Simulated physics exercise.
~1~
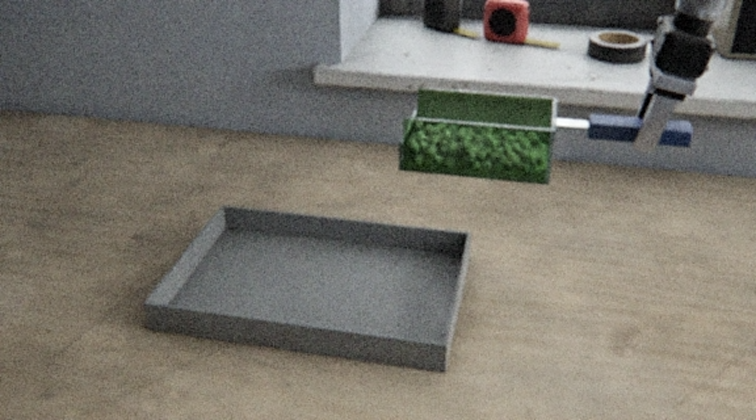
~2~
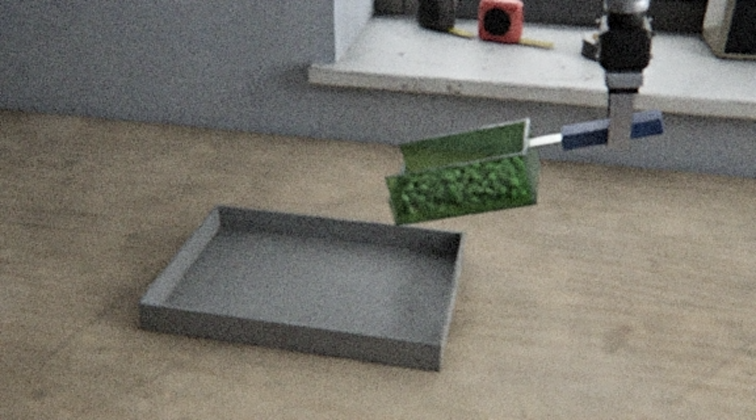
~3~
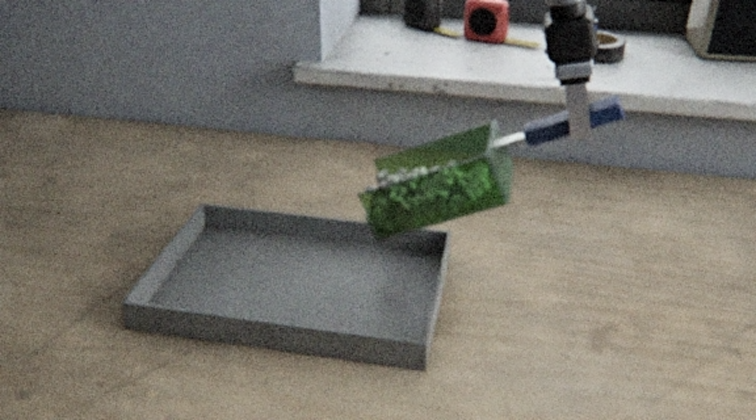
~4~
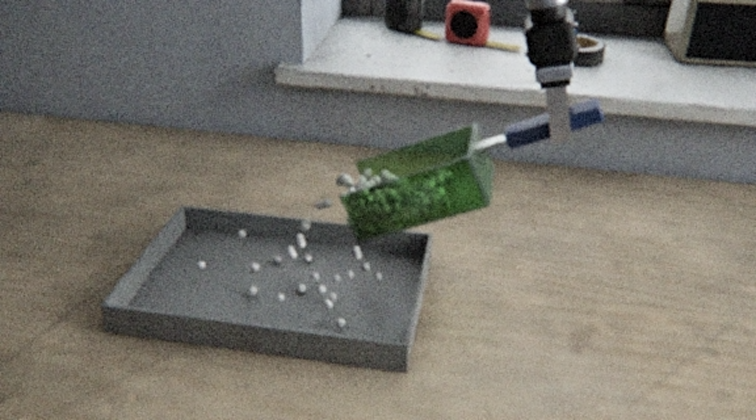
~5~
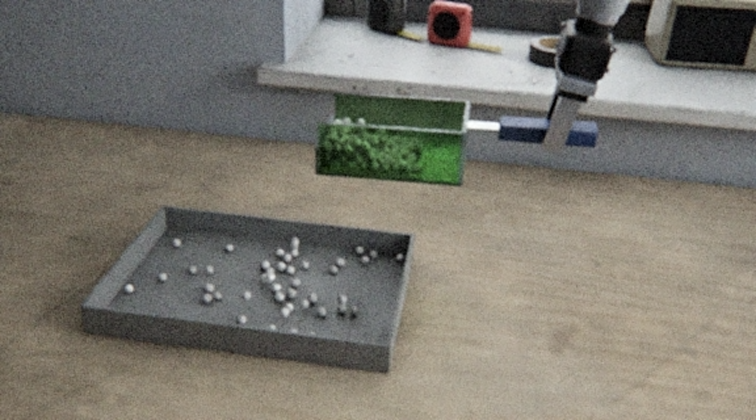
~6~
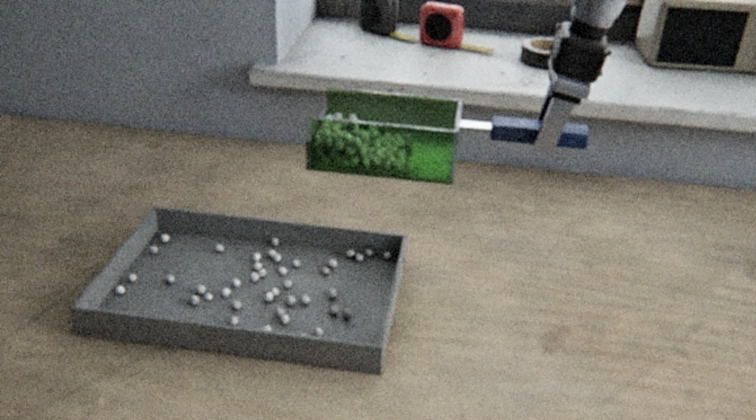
A robot gripper tipped a clear green box of beads forward over a shallow grey tray, scattering small pale beads into it, then levelled the box again, leaving beads spread across the tray and plenty still piled inside the box.
